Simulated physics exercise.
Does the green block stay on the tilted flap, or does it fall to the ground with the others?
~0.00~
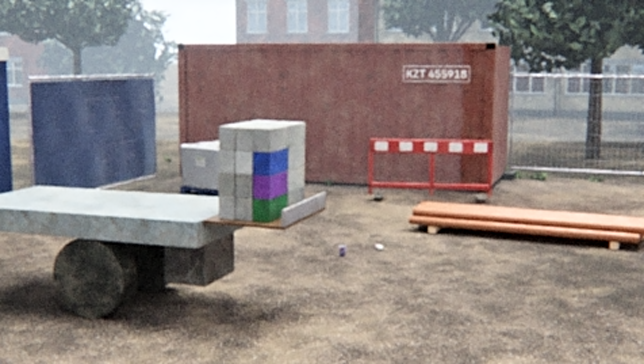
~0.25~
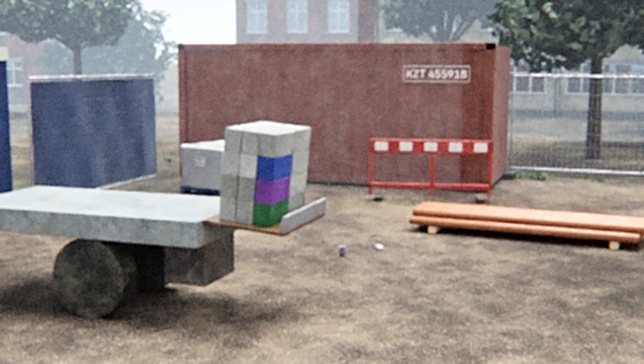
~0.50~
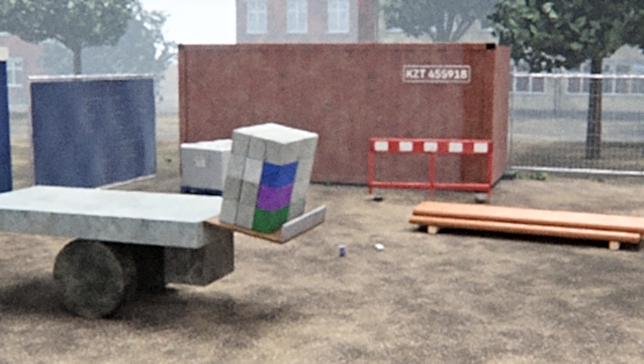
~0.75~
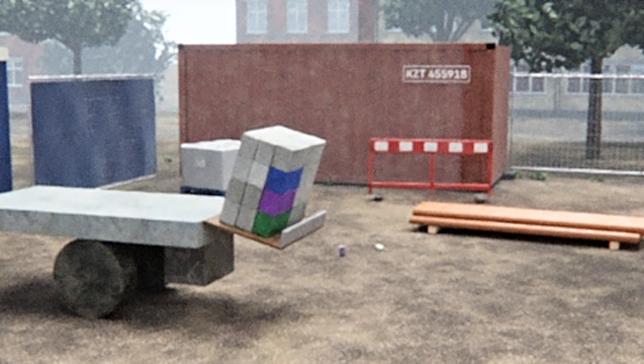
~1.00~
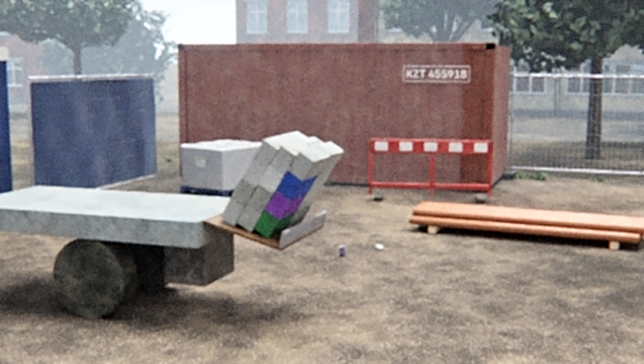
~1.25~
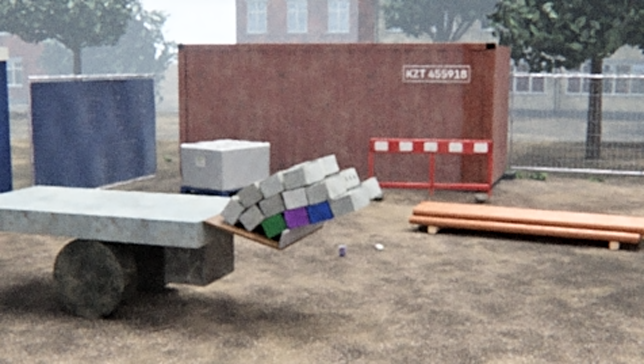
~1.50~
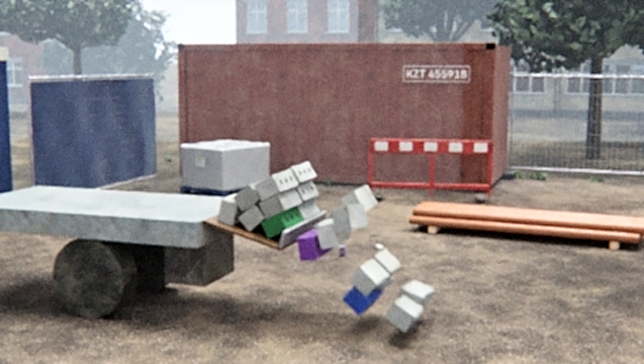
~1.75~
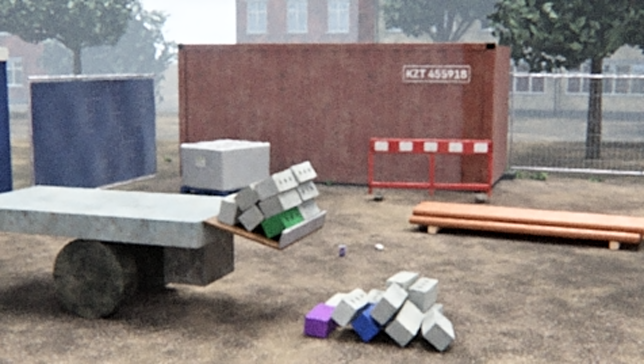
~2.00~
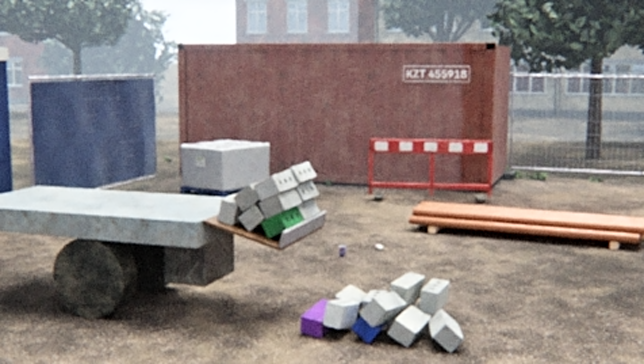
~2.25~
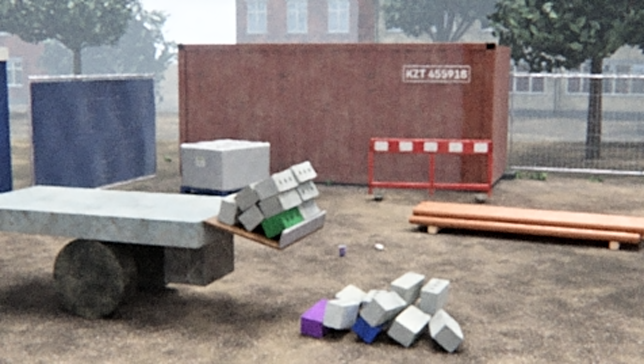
The green block stays on the flap. It tips over but ends up resting there among the pale blocks that also remain.
At the start, pale concrete blocks, with a blue, a purple and a green one stacked down one corner, stand on a flap at the end of a flat-bed in a yard. The flap tips down to the right, and the stack leans with it. The blocks then slide over one another and topple toward the outer lip. Several spill over the edge and tumble to the ground, the blue and purple ones among them. They settle in a loose heap on the dirt, while the green block and a toppled pile of pale ones stay on the sloping flap.
